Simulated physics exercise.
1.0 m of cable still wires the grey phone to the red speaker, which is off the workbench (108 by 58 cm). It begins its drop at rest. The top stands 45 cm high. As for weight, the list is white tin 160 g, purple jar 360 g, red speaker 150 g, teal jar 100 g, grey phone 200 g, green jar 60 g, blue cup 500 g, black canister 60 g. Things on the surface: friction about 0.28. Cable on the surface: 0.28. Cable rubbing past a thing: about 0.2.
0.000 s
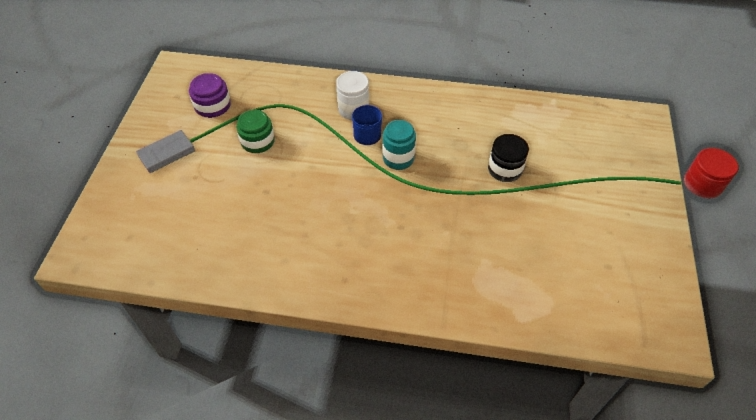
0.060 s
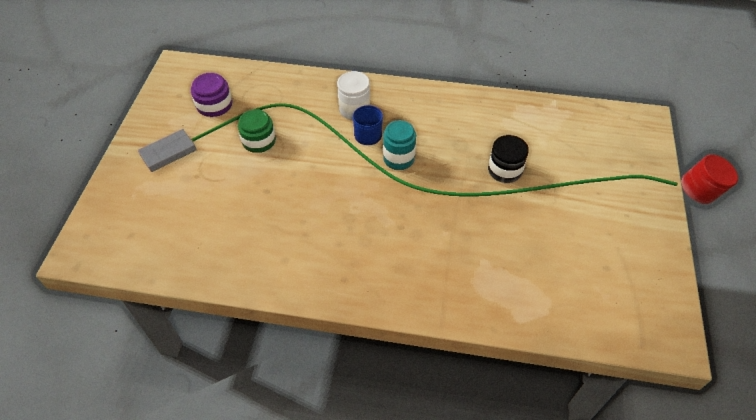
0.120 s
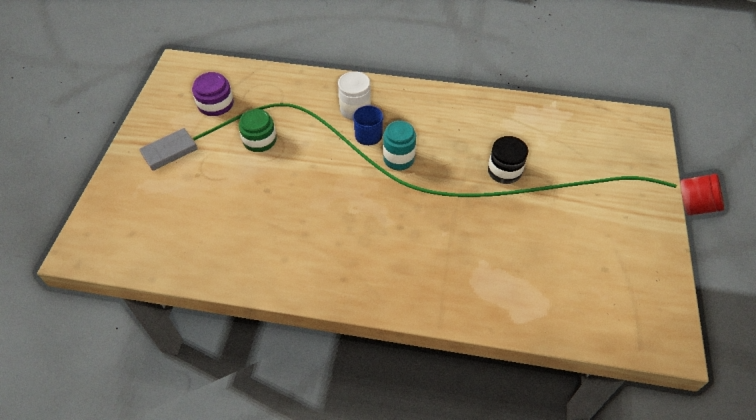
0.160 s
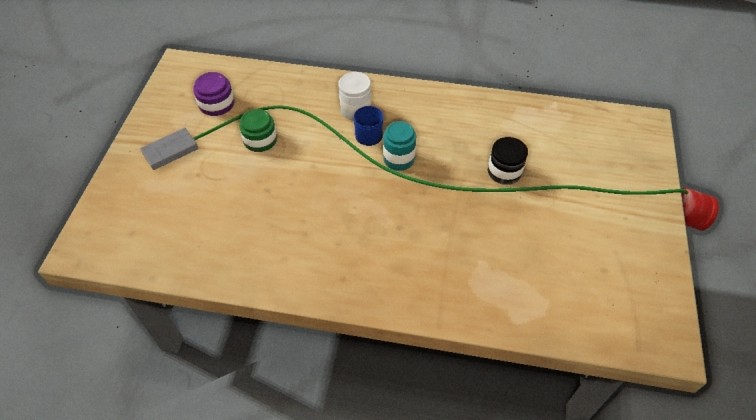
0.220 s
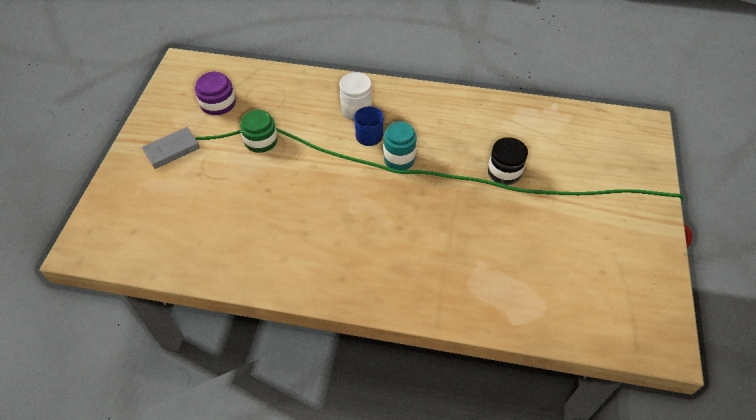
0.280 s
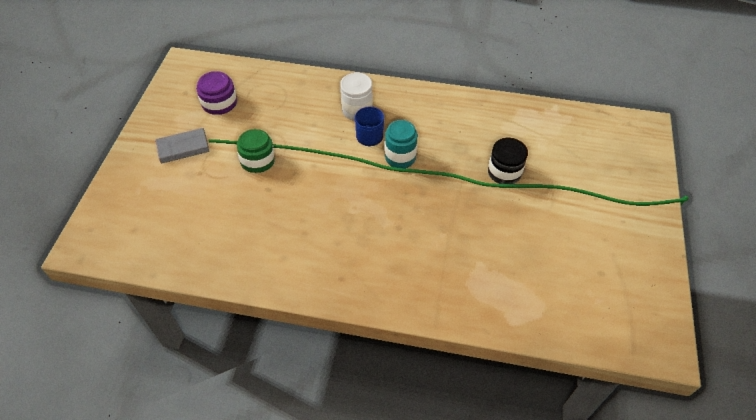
On a wooden workbench dotted with small jars, a red object at the right edge dropped out of sight, pulling the green cable straighter, and the grey block and green jar shifted slightly.
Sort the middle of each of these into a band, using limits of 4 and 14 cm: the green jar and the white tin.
Sorted: The green jar above 14 cm; the white tin below 4 cm.
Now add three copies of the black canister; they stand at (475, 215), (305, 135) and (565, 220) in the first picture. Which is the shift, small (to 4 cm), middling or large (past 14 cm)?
Slight, big, then slight.
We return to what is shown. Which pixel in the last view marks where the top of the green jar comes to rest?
(239, 238).
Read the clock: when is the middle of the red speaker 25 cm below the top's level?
That comes at 0.50 seconds.
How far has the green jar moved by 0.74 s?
Shift of the green jar - 25 cm.
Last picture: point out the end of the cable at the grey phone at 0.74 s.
You'll find it near pixel (303, 159).
After 0.5 s, the cable's tail end at (255, 155); green jar 24 cm off its start, grey phone 11 cm off its start, red speaker over the edge.
After 0.7 s, the cable's tail end at (303, 159); green jar 27 cm off its start, grey phone 21 cm off its start, red speaker over the edge.
After 1.0 s, the cable's tail end at (338, 164); green jar 27 cm off its start at (239, 238), grey phone 28 cm off its start at (312, 156), red speaker over the edge.
After 1.2 s, the cable's tail end at (339, 164); green jar 27 cm off its start, grey phone 28 cm off its start, red speaker over the edge.
After 2.4 s, the cable's tail end at (339, 164); green jar 27 cm off its start at (239, 238), white tin 0 cm off its start at (356, 83), grey phone 28 cm off its start at (312, 156), red speaker over the edge.
